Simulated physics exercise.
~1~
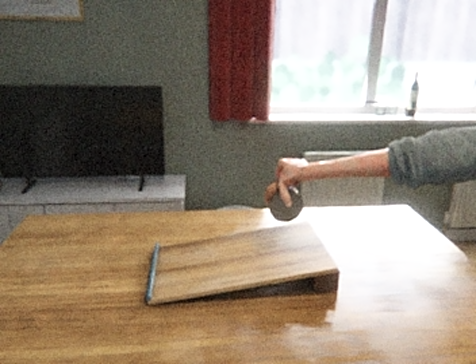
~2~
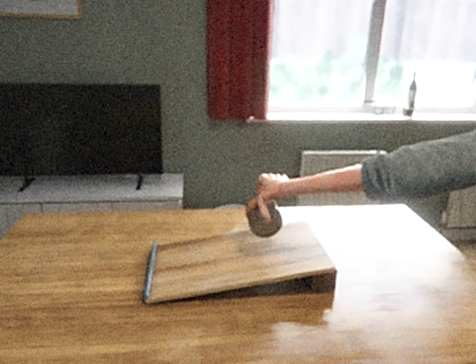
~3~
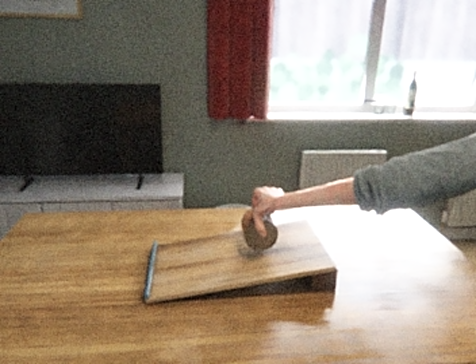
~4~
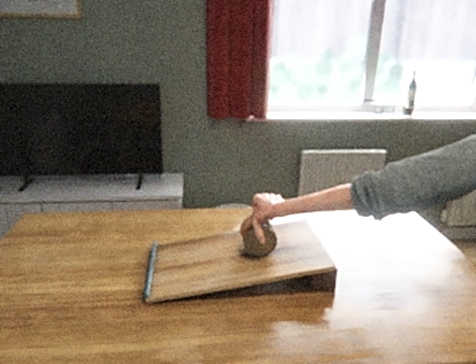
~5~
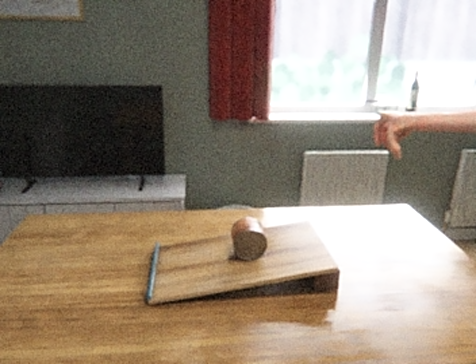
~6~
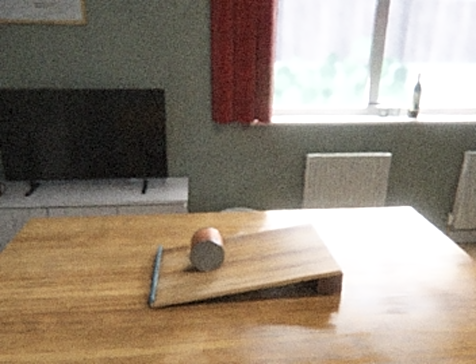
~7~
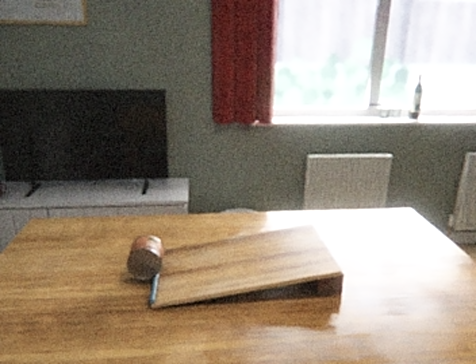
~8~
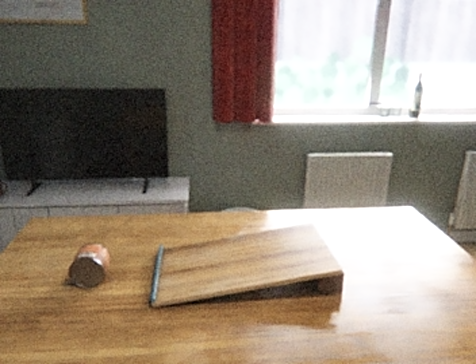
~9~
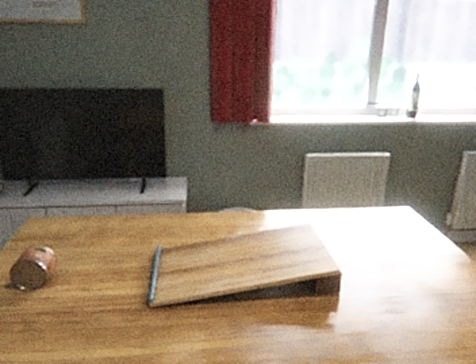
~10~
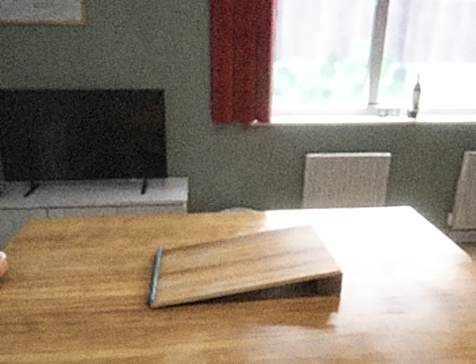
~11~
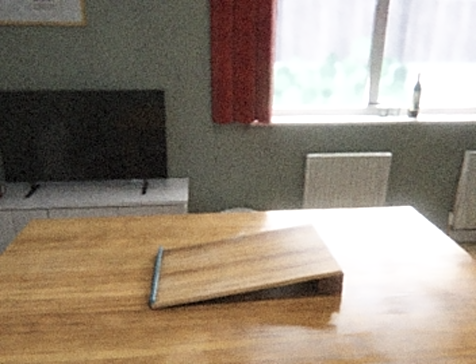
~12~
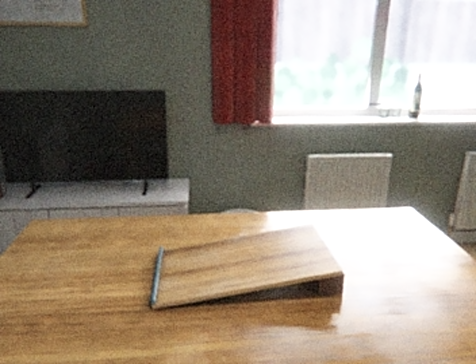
In a room with a wooden table, a hand lowers an orange tub on its side onto a sloping board and lets go. The tub rolls down to the left, off the board and across the tabletop until it leaves view, while the board stays put.
